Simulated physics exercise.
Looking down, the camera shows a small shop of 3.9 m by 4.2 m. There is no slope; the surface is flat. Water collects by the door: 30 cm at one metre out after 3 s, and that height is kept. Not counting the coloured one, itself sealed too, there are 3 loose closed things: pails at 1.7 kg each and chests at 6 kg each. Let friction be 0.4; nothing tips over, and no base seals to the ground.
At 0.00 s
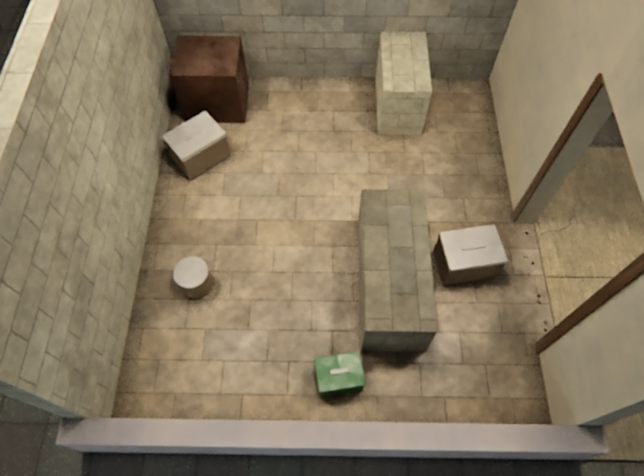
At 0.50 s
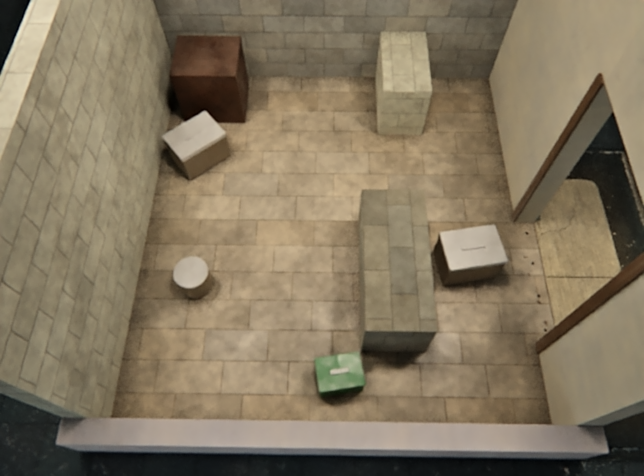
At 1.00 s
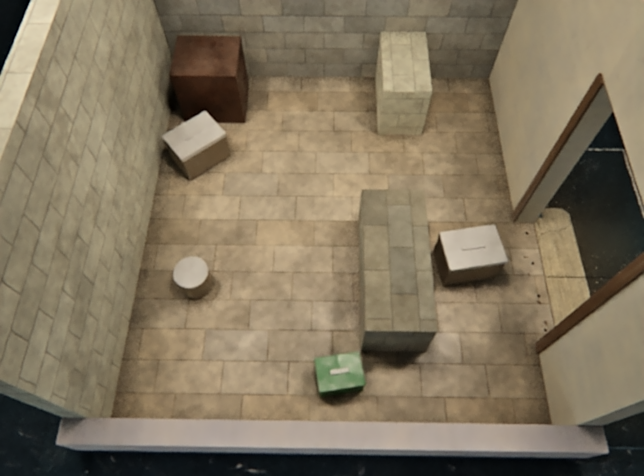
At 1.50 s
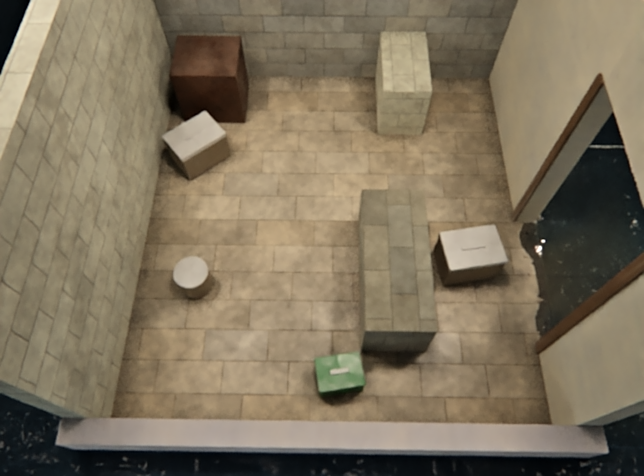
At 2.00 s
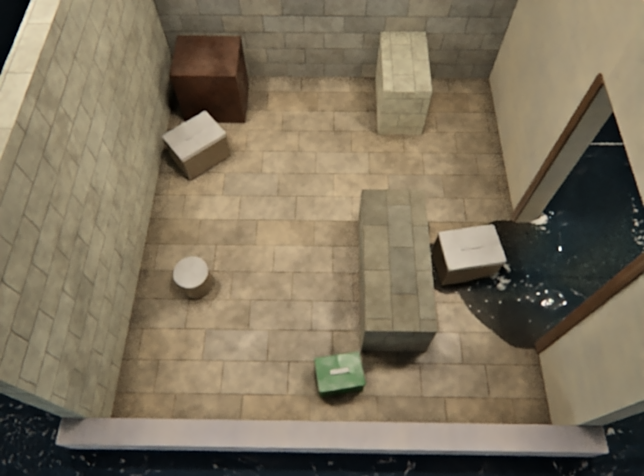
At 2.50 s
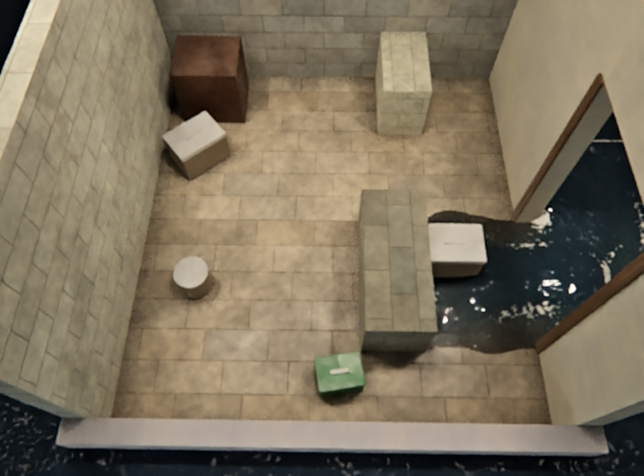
Dark water gathers outside a small tiled room seen from above, then spreads in through the doorway on the right across the floor. A green box sits at the front, a pale round container at left, white boxes at upper left and right, a reddish-brown block in the back corner, and grey and cream blocks nearby. The right white box shifts slightly left against the long grey block, while everything else and the camera stay still.
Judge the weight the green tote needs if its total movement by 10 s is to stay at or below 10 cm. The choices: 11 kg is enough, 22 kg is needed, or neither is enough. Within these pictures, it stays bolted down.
My judgement is that neither is enough.
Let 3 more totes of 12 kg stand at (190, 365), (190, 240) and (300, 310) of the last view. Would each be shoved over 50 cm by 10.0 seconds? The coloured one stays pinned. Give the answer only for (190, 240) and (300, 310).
The first comes out above the threshold, the second below the threshold.
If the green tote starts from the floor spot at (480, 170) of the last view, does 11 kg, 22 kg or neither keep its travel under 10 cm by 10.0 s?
Looking at the loads, neither keeps it.
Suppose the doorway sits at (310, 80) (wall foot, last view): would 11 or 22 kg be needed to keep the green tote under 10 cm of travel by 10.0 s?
Answer: No option succeeds.
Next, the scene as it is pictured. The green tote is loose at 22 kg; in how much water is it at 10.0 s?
Close to 10 cm deep.
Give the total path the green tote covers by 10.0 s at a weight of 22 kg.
30 cm or so in all.
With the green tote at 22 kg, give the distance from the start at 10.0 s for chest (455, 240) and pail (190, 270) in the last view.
In that order: 200 cm, 140 cm.
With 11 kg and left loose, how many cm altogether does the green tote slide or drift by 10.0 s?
Adding it all up, something like 60 cm.
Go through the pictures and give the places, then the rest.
The green tote at (340, 371), on the bottom; water covers 0.0 m2; 0 of 4 have shifted, in the first picture.
The green tote at (340, 371) rests on the ground; 0.0 m2 under water; 0 of 4 have shifted, in the second picture.
The green tote at (340, 371) rests on the ground; 0.0 m2 under water; 0 of 4 have shifted, in the third picture.
The green tote at (340, 371), on the bottom; water covers 0.0 m2; 0 of 4 have shifted, in the fourth picture.
The green tote at (340, 371), on the bottom; water covers 0.5 m2; 0 of 4 have shifted, in the fifth picture.
The green tote at (340, 371), on the bottom; 1.4 m2 under water; 1 of 4 have shifted, in the sixth picture.
After 3.5 s the green tote would be 0 cm from its start with 11 kg and 0 cm from its start with 22 kg; 0 cm of water round it then.
After 4.5 s the green tote would be 9 cm from its start with 11 kg and 0 cm from its start with 22 kg; 6 cm of water round it then.
After 7.0 s the green tote would be 41 cm from its start with 11 kg and 11 cm from its start with 22 kg; 7 cm of water round it then.
After 10.0 s the green tote would be 51 cm from its start with 11 kg and 25 cm from its start with 22 kg; 10 cm of water round it then.
